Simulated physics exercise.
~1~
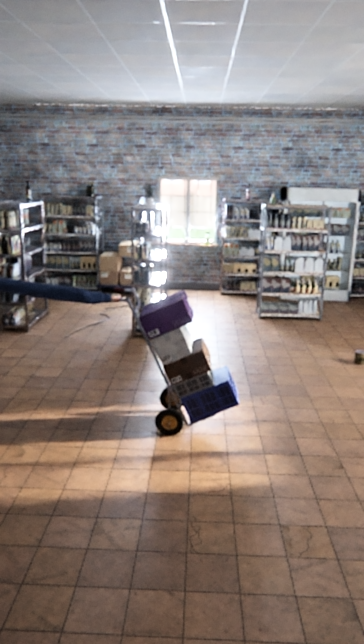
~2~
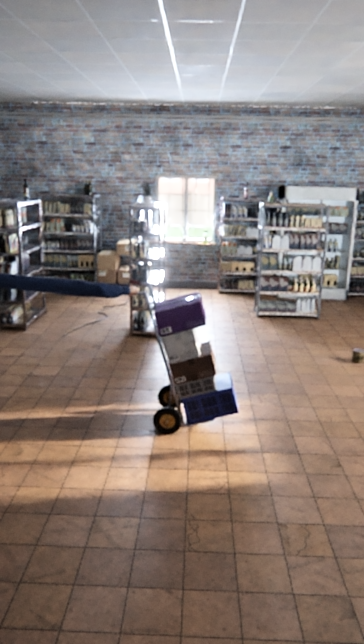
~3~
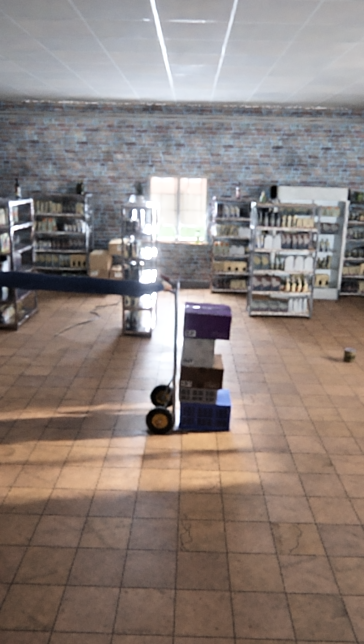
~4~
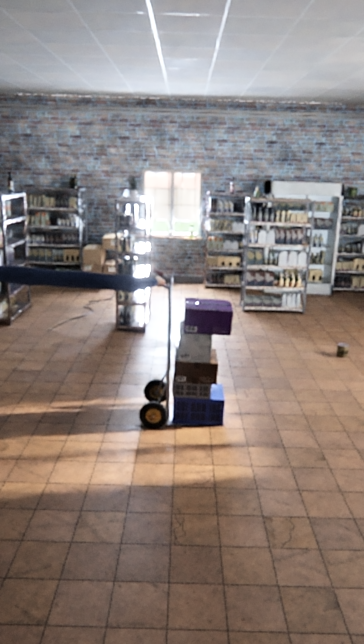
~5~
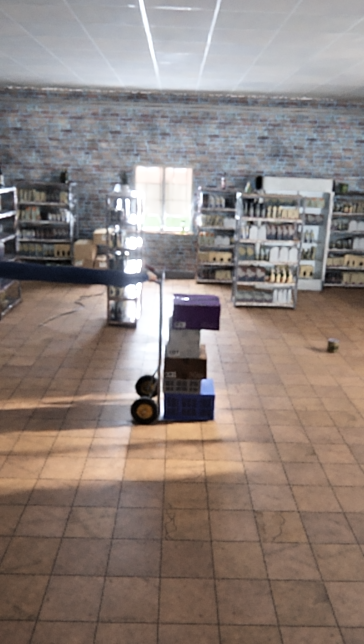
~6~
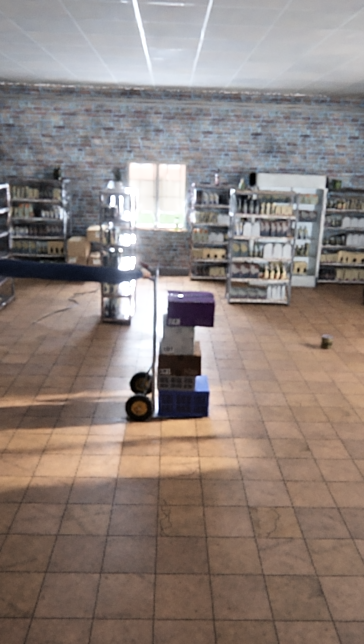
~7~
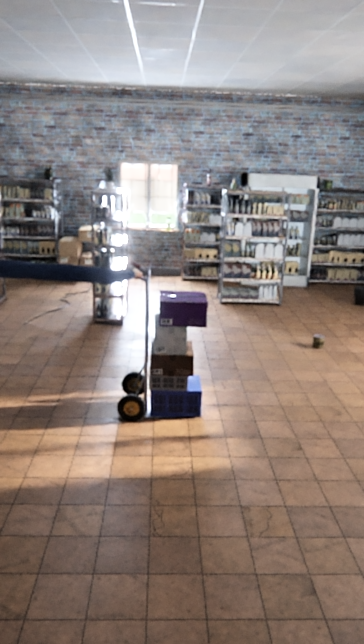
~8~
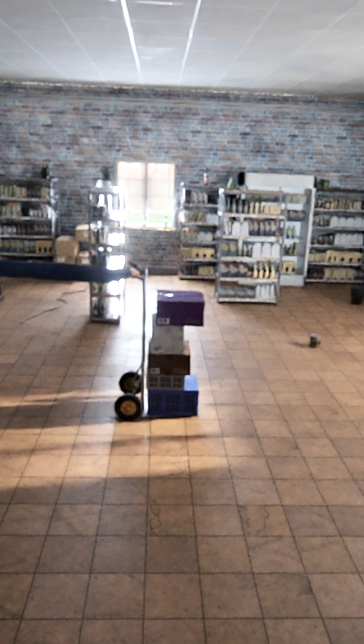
In a tiled storeroom with a brick wall and stocked shelves, a two-wheeled hand truck leaning back with a stack of boxes was tipped forward until it stood upright, and the stack, purple parcel on top, stayed standing.
